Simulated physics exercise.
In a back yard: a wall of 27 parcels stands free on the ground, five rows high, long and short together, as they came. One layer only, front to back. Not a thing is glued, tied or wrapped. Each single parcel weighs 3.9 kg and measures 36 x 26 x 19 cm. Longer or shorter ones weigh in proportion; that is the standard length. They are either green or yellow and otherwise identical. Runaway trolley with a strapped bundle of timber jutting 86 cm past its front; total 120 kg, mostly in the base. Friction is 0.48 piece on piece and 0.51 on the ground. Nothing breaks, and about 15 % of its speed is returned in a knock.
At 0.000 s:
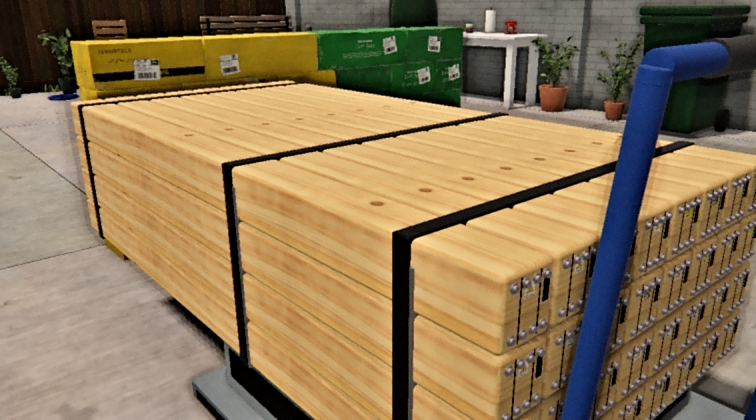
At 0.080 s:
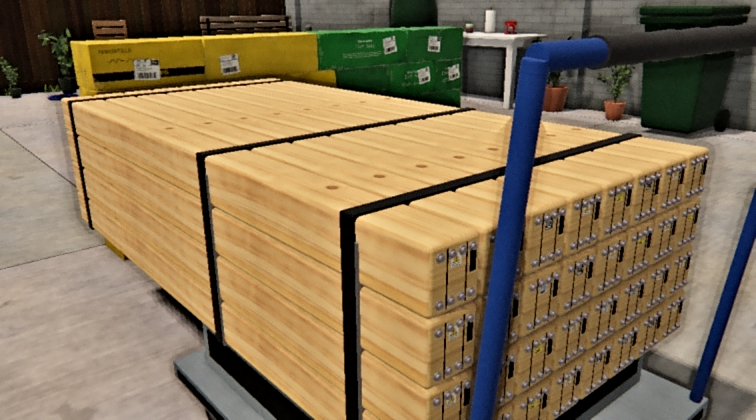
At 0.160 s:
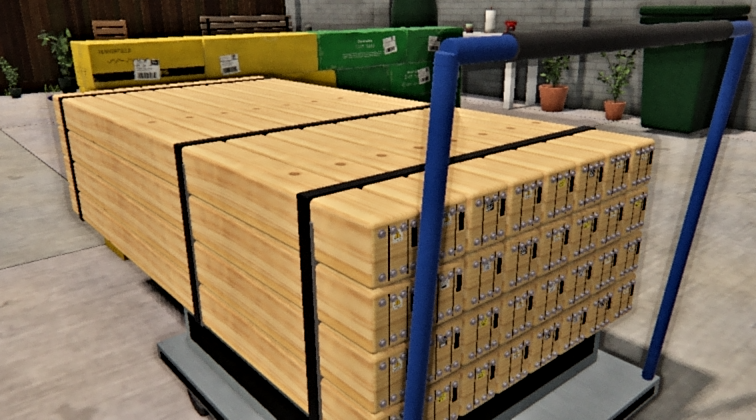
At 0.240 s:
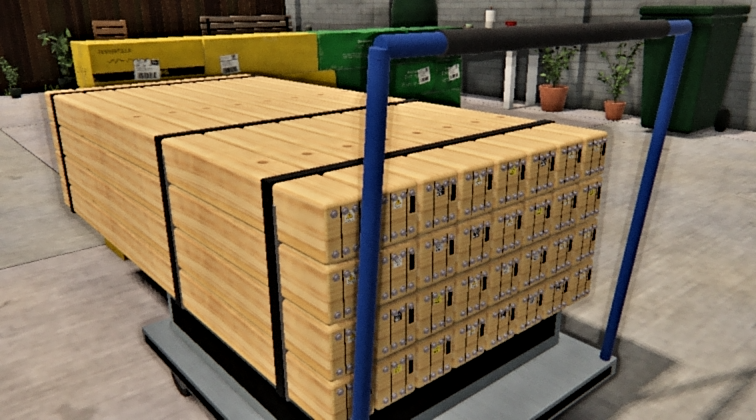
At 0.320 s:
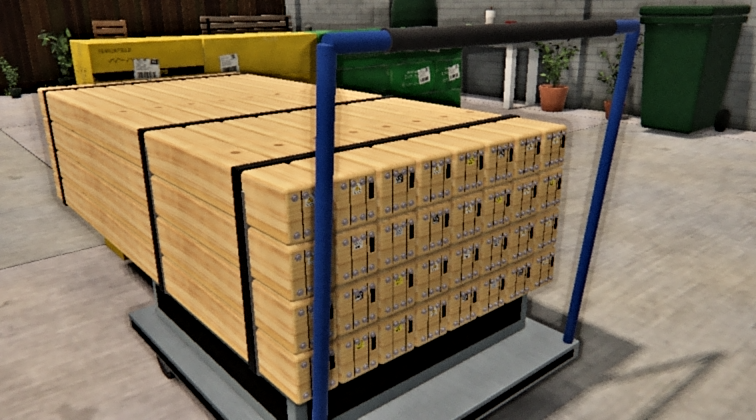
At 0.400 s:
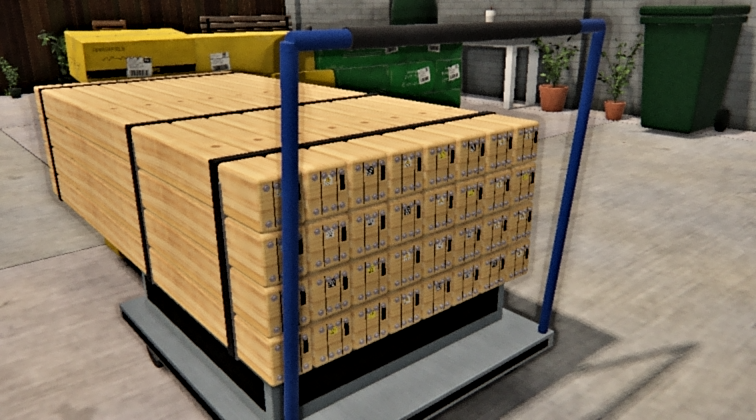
Strapped stack of wooden beams on a blue-handled trolley moving away toward yellow and green parcels, nudging them slightly in a yard.
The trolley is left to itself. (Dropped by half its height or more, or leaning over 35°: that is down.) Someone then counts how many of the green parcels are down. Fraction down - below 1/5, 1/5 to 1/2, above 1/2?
Below 1/5.
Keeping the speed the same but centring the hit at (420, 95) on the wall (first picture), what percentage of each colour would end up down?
The yellow ones would be 20 per cent down and the green ones 90 per cent.
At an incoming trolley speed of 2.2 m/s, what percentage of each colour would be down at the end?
Result - yellow: 60%; green: 10%.
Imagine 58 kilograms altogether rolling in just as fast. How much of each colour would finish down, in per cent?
The split would be yellow 60, then green 10 per cent.
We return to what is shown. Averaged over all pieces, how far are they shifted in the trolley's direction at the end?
On average the pieces move some 35 cm.
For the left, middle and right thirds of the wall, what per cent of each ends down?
I'd put it at 80 % left, 40 % middle and 0 % right.
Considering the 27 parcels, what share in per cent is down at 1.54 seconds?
40 per cent.
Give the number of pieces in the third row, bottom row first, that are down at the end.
The answer for that row is 2.
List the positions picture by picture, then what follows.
In the first frame (we follow the side turned to the camera), load (81, 144) 45 cm short of the wall; top green parcel (366, 49); top yellow parcel (265, 56); no piece has moved.
Load (71, 139) 34 cm short of the wall; top green parcel (366, 49), in the second frame.
Load (62, 134) 22 cm short of the wall; top green parcel (366, 49), in the third frame.
Load (54, 129) 10 cm short of the wall; top green parcel (366, 49), in the fourth frame.
Load (46, 124) just touching; top green parcel (366, 49), in the fifth frame.
Load (42, 122) 9 cm into the wall's line; top green parcel (366, 49); top yellow parcel (258, 55) displaced 6 cm; steepest lean 8°, the parcel at (144, 62); 9 stirred so far, in the sixth frame.
Around 0.52 s, load 19 cm past the wall's line, still rolling; none of the 11 green parcels down (0 of 27 in all colours); top green parcel displaced 23 mm; top yellow parcel displaced 16 cm.
Around 0.76 s, load 33 cm past the wall's line, still rolling; none of the 11 green parcels down (5 of 27 in all colours); top green parcel tipped 15°; top yellow parcel tipped 21°.
Around 1.04 s, load 47 cm past the wall's line, still rolling; none of the 11 green parcels down (10 of 27 in all colours); top green parcel tipped 31°, 57 mm lower; top yellow parcel tipped 68°, 47 cm lower.
Around 1.54 s, load 68 cm past the wall's line, still rolling; 1 of the 11 green parcels down (11 of 27 in all colours); top green parcel on its side; top yellow parcel upside down.
Finally (4.5 s), load 96 cm past the wall's line, stopped; 1 of the 11 green parcels down (11 of 27 in all colours); top green parcel on its side; top yellow parcel upside down. That is 9 per cent. Seen by the last camera, middles, top green parcel near (333, 122), top yellow parcel near (278, 143).
